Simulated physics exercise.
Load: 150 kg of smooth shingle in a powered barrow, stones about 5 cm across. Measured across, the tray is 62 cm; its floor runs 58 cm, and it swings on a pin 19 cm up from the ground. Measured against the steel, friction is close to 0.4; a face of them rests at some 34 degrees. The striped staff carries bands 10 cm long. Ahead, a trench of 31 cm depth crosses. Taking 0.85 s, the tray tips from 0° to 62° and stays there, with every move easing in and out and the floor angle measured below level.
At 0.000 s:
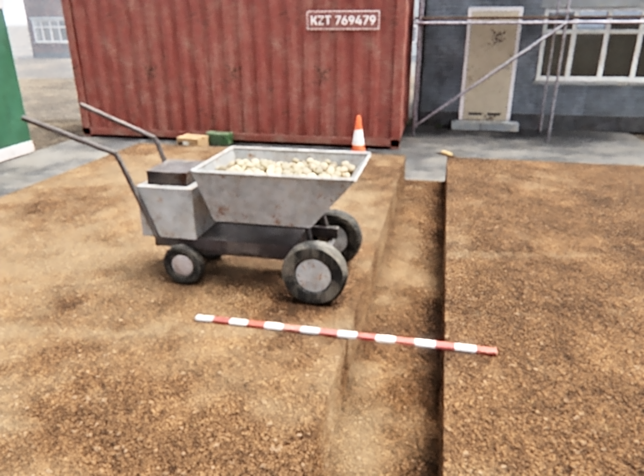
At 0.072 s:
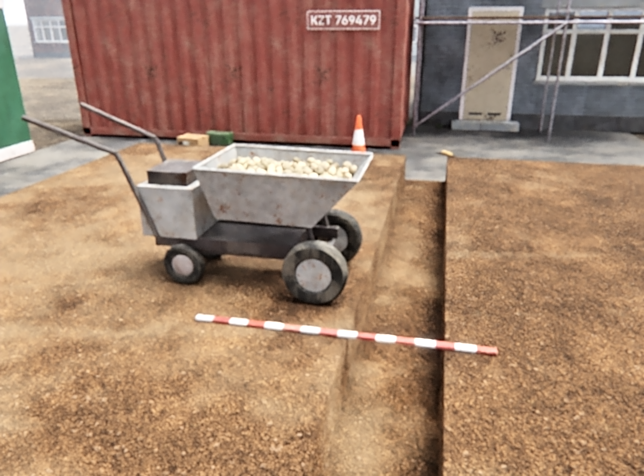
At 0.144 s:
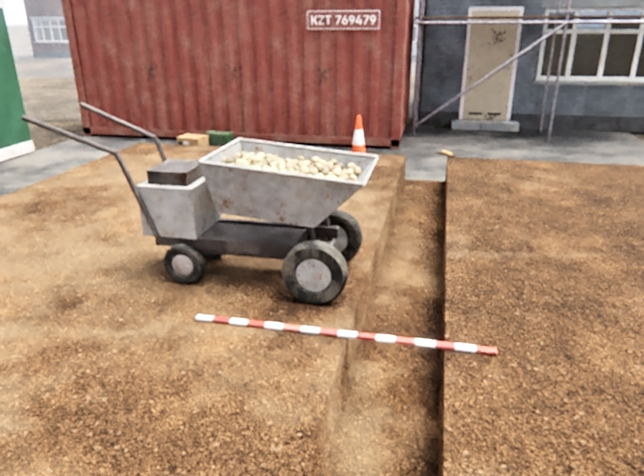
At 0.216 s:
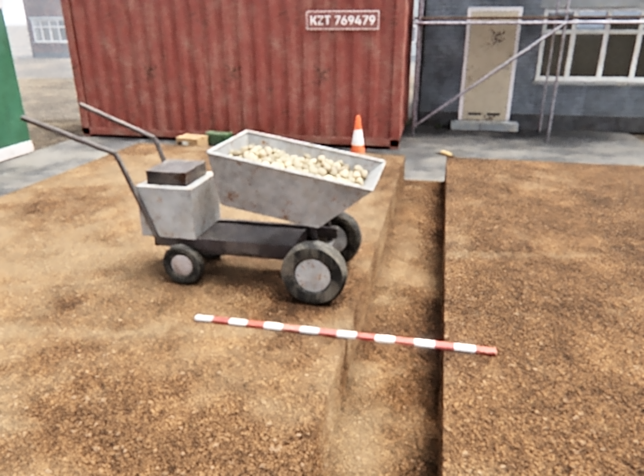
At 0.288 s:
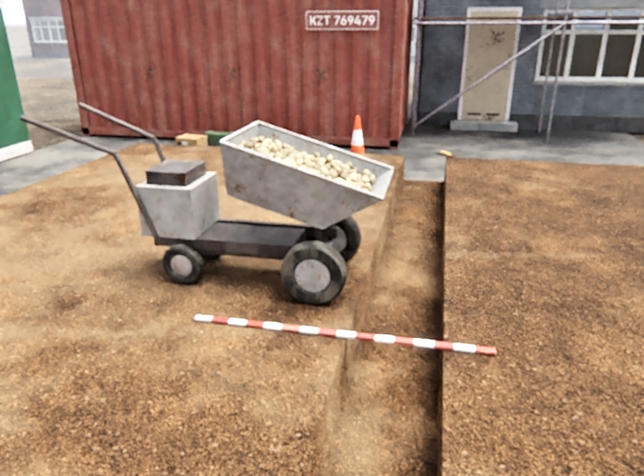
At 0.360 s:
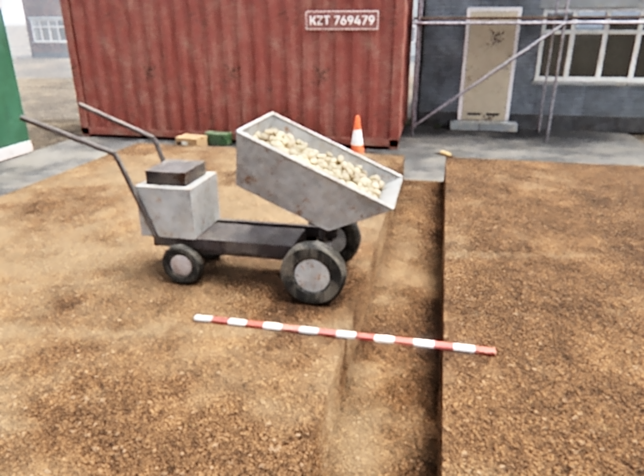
The clip shows a small grey wheeled dumper loaded with pale stones, standing beside a narrow trench near a red container; its tray begins level, then steadily tilts toward the right, its rear end rising while the wheels stay still.
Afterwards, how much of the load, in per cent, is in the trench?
About 37 per cent.
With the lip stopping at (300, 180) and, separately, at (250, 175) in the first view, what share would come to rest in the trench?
The first start gives about 90 per cent, the second about 85.
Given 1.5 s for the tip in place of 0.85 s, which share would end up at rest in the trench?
It'd be some 45 per cent.
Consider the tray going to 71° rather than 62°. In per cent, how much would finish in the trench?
Roughly 30 percent.
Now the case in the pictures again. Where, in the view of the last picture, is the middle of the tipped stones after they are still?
Somewhere near pixel (472, 291).
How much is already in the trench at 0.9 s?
Close to 5 per cent has got there by then.
After 0.6 s the floor is at 53°; 100 % in the tray; the foremost stones are at (412, 236).
After 0.9 s the floor is at 62°; 77 % in the tray, 7 % in the trench, 16 % past the trench; the foremost stones are at (481, 297).
After 1.3 s the floor is at 62°; 33 % in the tray, 7 % in the trench, 60 % past the trench; the foremost stones are at (593, 309).
After 3.2 s the floor is at 62°; 0 % in the tray, 37 % in the trench, 63 % past the trench; the foremost stones are past the picture's edge.
